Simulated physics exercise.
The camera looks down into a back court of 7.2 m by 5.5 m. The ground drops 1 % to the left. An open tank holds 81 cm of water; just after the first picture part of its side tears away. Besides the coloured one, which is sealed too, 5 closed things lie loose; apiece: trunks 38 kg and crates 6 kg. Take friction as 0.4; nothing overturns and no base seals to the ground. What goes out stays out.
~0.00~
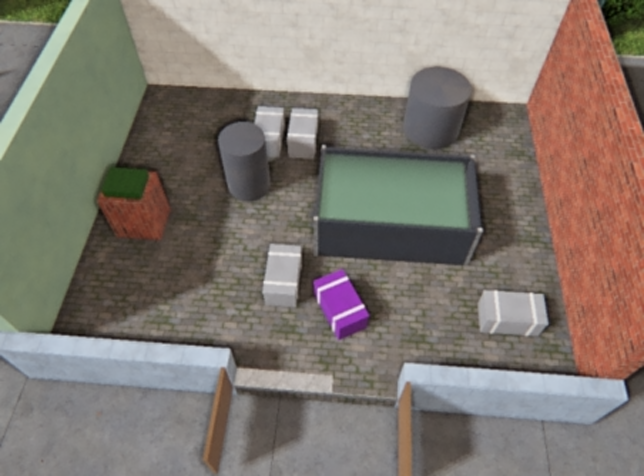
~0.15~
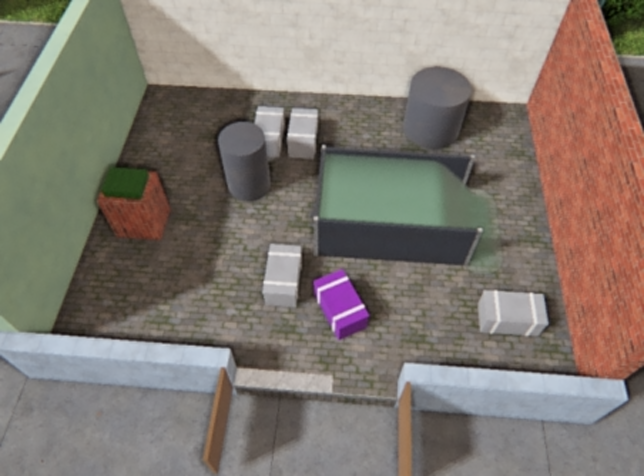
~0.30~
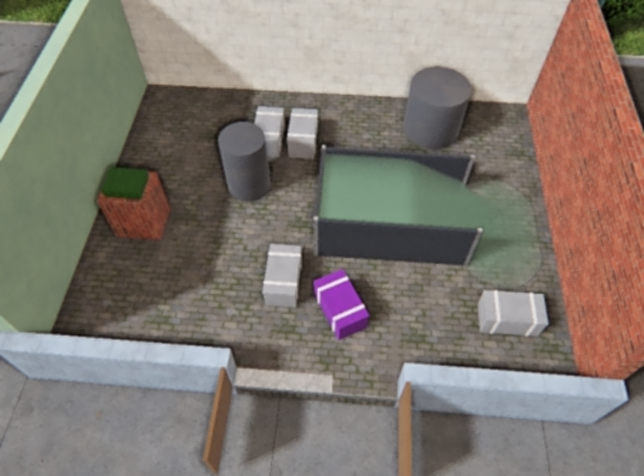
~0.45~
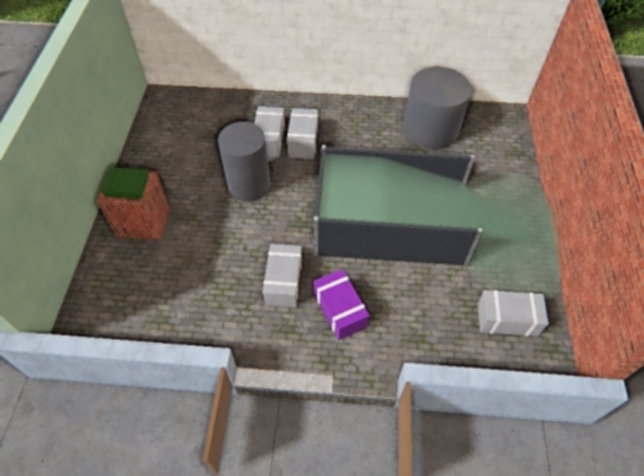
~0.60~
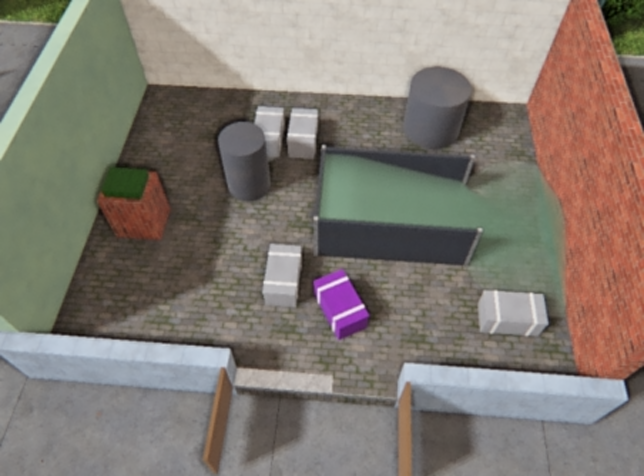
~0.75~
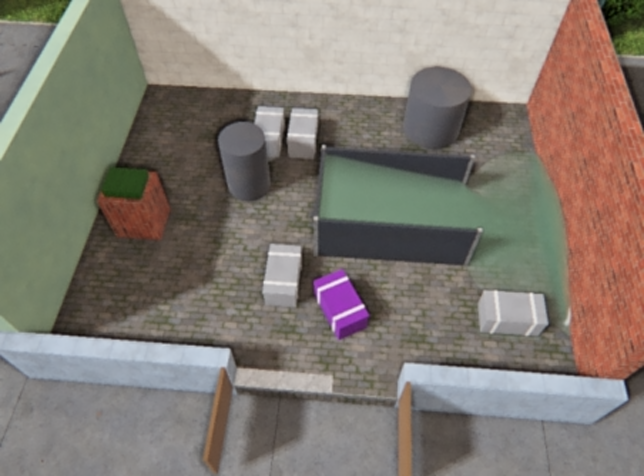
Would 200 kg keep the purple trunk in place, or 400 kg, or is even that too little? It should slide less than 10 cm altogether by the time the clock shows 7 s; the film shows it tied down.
Verdict: The smaller load will do.
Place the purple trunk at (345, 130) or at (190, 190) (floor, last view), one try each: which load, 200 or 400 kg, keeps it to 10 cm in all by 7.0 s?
In turn: Either load holds; the smaller is enough.
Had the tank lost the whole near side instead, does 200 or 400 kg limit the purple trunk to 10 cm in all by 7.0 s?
In that case only the larger load is enough.
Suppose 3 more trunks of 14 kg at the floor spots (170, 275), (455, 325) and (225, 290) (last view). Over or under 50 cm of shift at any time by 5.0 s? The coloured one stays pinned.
In turn: Less, more, short of it.
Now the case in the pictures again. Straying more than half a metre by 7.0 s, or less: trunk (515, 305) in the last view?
Answer: Over.
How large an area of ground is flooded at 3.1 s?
Roughly 20 m2.
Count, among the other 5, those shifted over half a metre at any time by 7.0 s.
2 of them.
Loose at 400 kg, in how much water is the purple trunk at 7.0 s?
Roughly 8 cm.
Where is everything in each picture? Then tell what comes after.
In the first frame, the purple trunk at (341, 298), on the bottom; 2.9 m2 under water; 0 of 6 have shifted.
In the second frame, the purple trunk at (341, 298), on the bottom; 3.7 m2 under water; 0 of 6 have shifted.
In the third frame, the purple trunk at (341, 298), on the bottom; 4.9 m2 under water; 0 of 6 have shifted.
In the fourth frame, the purple trunk at (341, 298) rests on the ground; water covers 6.0 m2; 0 of 6 have shifted.
In the fifth frame, the purple trunk at (341, 298), on the bottom; 6.4 m2 under water; 0 of 6 have shifted.
In the sixth frame, the purple trunk at (341, 298) rests on the ground; 6.7 m2 under water; 0 of 6 have shifted.
After 1.4 s the purple trunk would be 0 cm from its start with 200 kg and 0 cm from its start with 400 kg; 0 cm of water round it then.
After 3.1 s the purple trunk would be 0 cm from its start with 200 kg and 0 cm from its start with 400 kg; 7 cm of water round it then.
After 4.9 s the purple trunk would be 0 cm from its start with 200 kg and 0 cm from its start with 400 kg; 10 cm of water round it then.
After 7.0 s the purple trunk would be 0 cm from its start with 200 kg and 0 cm from its start with 400 kg; 8 cm of water round it then.
